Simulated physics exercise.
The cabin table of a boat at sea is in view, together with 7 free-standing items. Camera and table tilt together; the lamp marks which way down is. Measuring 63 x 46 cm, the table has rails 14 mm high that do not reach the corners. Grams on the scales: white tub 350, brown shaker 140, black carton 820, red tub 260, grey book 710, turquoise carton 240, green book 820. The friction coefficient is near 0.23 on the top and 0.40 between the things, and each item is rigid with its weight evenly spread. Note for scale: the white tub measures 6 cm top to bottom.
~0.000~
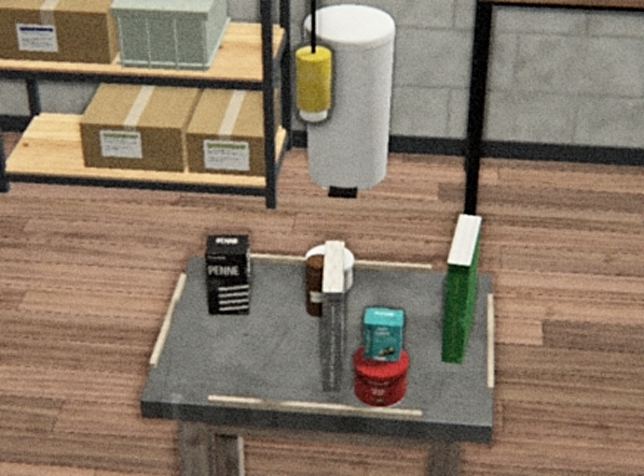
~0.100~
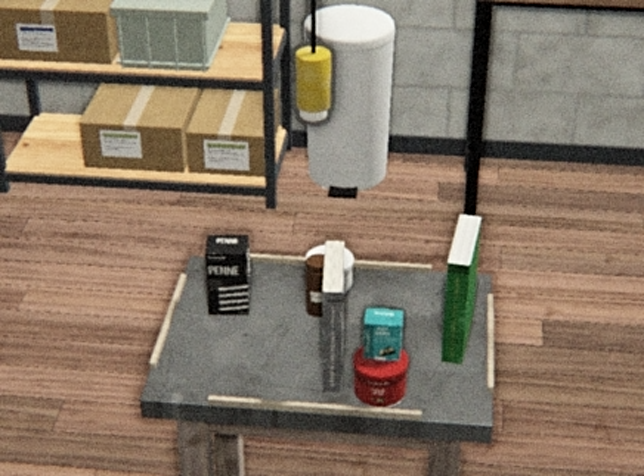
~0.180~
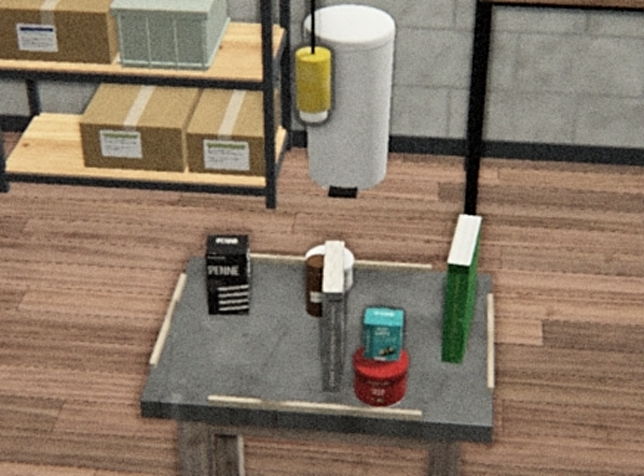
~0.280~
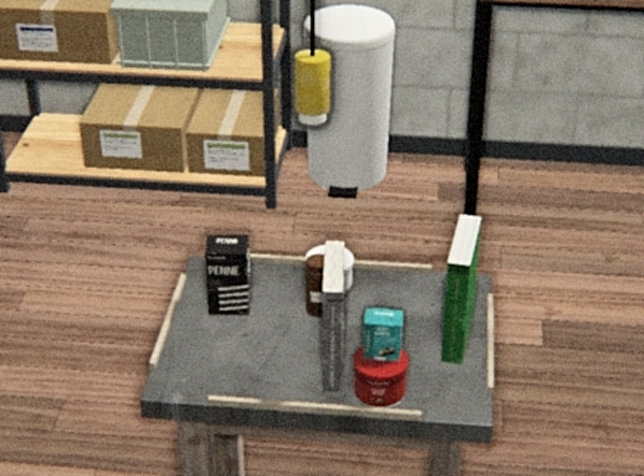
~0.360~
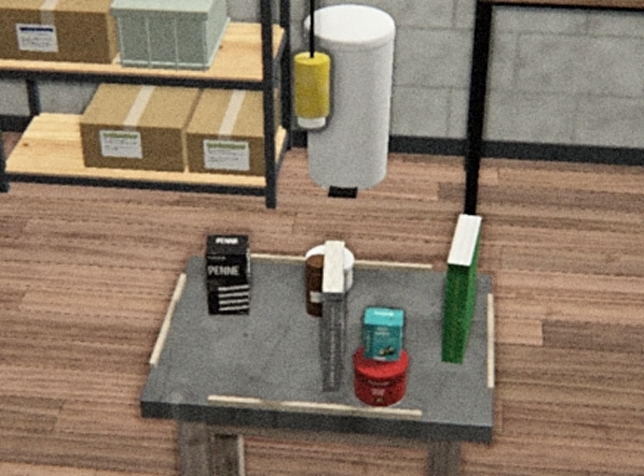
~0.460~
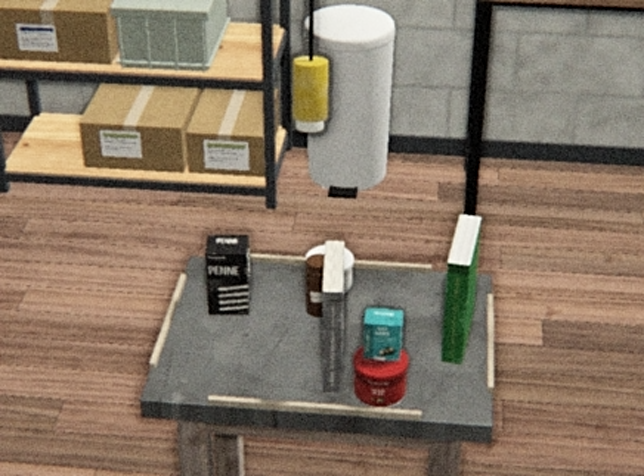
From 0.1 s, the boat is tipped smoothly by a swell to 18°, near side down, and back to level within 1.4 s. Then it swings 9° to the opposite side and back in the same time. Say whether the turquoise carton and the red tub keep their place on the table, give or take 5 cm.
The turquoise carton is going to stay roughly where it is. The red tub is going to stay roughly where it is.
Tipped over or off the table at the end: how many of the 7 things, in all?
The answer: 0.
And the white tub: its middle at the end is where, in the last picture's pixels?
In the last view, its centre sits near (324, 299).
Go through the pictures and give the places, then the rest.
In the first frame, boat level; turquoise carton (383, 335); red tub (380, 376).
In the second frame, boat level; black carton (228, 275); grey book (334, 317).
In the third frame, boat level; green book (461, 290).
In the fourth frame, boat heeled 3°, near side down; brown shaker (318, 285); black carton (228, 275).
In the fifth frame, boat heeled 5°, near side down; grey book (334, 317); green book (461, 290).
In the sixth frame, boat heeled 9°, near side down; turquoise carton (383, 335); red tub (380, 376).
Around 0.96 s, boat heeled 16°, near side down; turquoise carton shifted 2 cm near (382, 342); black carton shifted 5 cm; green book shifted 5 cm.
Around 1.16 s, boat heeled 9°, near side down; turquoise carton shifted 2 cm near (382, 342); black carton shifted 11 cm; green book shifted 11 cm.
Finally (3.4 s), not toppled but over 5 cm from the start, white tub, brown shaker, black carton and green book; the other 3 still in place (within 5 cm). In the last view, turquoise carton near (382, 342), red tub near (380, 379).
